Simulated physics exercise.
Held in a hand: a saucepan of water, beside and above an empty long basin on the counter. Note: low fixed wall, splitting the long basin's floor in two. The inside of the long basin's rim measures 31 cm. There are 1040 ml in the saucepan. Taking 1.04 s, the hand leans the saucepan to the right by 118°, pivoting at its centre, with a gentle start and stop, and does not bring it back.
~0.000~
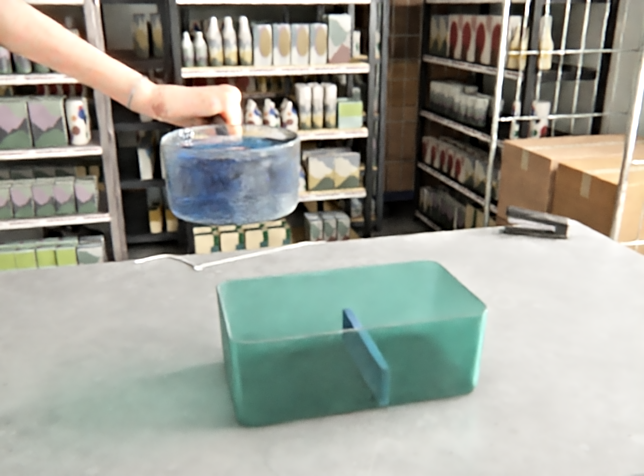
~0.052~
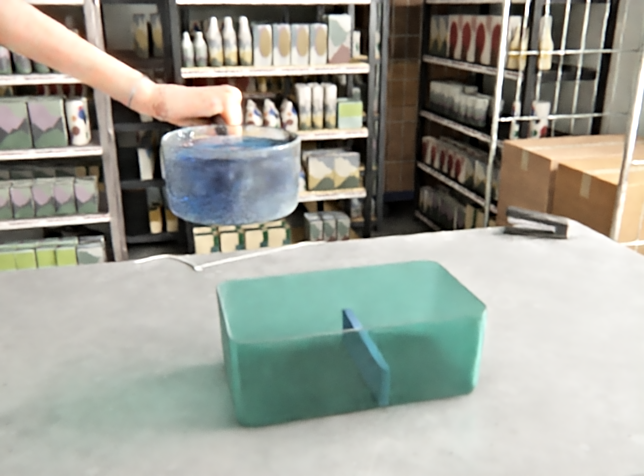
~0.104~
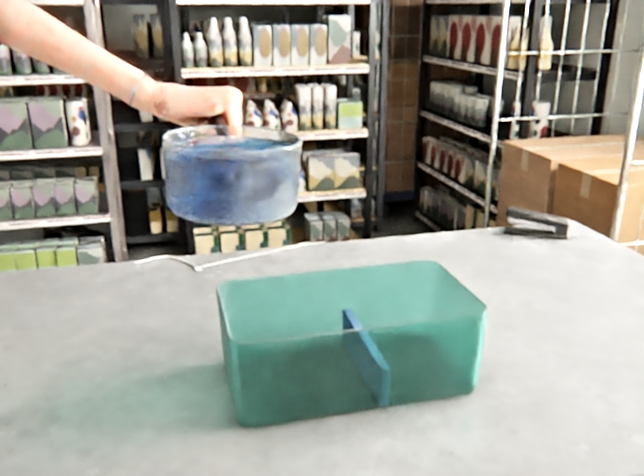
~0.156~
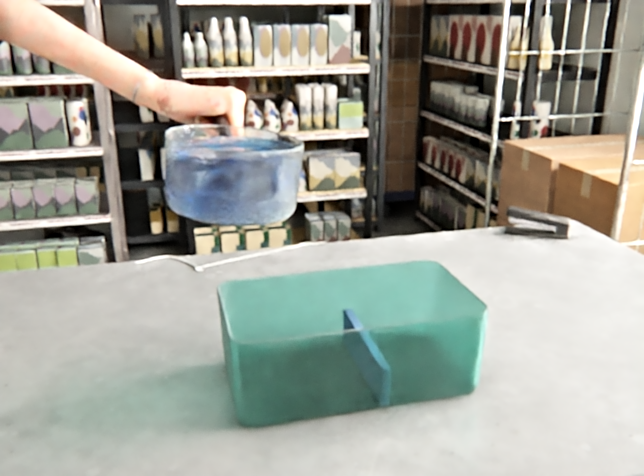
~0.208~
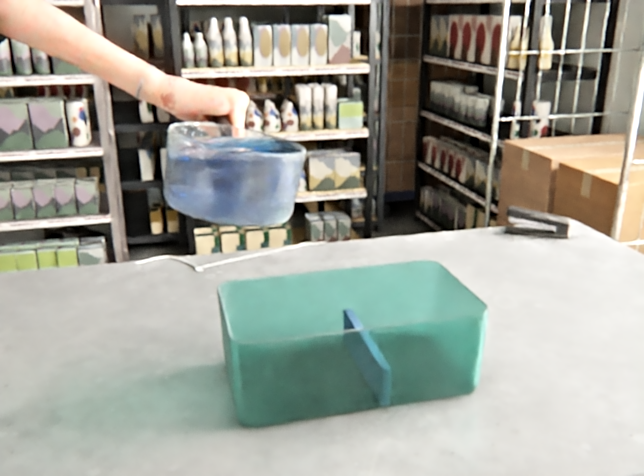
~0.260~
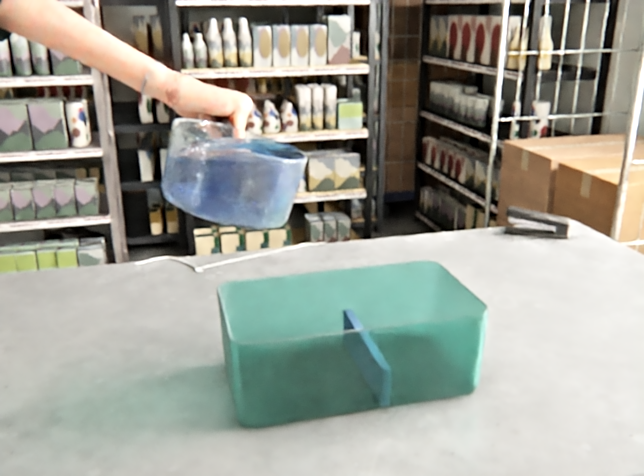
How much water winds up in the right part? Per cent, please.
About 39 per cent.
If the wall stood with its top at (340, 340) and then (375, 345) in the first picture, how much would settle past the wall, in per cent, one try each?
It comes to 70 per cent, and then 30 per cent.
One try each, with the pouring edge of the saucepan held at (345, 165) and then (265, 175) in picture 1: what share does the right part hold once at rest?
Near 75 in a hundred on the first go and near 5 in a hundred on the second.
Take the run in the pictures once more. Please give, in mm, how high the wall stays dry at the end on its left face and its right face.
Left about 30 mm, while the right is about 30 mm.
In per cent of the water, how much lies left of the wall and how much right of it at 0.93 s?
Around 48 percent on the left and 38 on the right.
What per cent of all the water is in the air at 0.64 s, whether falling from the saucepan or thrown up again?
Roughly 40 percent.
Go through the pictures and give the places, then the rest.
In the first picture, tilt 0°; pouring edge (297, 136); surface from (165, 151) to (294, 144); the long basin's rim runs from (223, 311) to (461, 284); the wall's top is at (364, 337).
In the second picture, tilt 1°; pouring edge (297, 137); surface from (165, 151) to (294, 145).
In the third picture, tilt 3°; pouring edge (299, 139); surface from (167, 150) to (295, 146).
In the fourth picture, tilt 6°; pouring edge (301, 144); surface from (169, 151) to (297, 147).
In the fifth picture, tilt 11°; pouring edge (302, 149); surface from (170, 152) to (300, 148).
In the sixth picture, tilt 17°; pouring edge (304, 157); surface from (169, 155) to (301, 151); 1 per cent is over the edge.
Then, 0.64 s in, the tilt is 81° and 40 per cent is still to pour, 7 is left of the wall and 13 right of it.
Then, 0.93 s in, the tilt is 115° and 4 per cent is still to pour, 49 is left of the wall and 38 right of it.
Then, 1.22 s in, the tilt is 118° and 0 per cent is still to pour, 58 is left of the wall and 39 right of it.
Then, 1.54 s in, the tilt is 118° and 0 per cent is still to pour, 58 is left of the wall and 39 right of it.
Finally, 58 per cent lies left of the wall, 39 right of it and 3 outside.
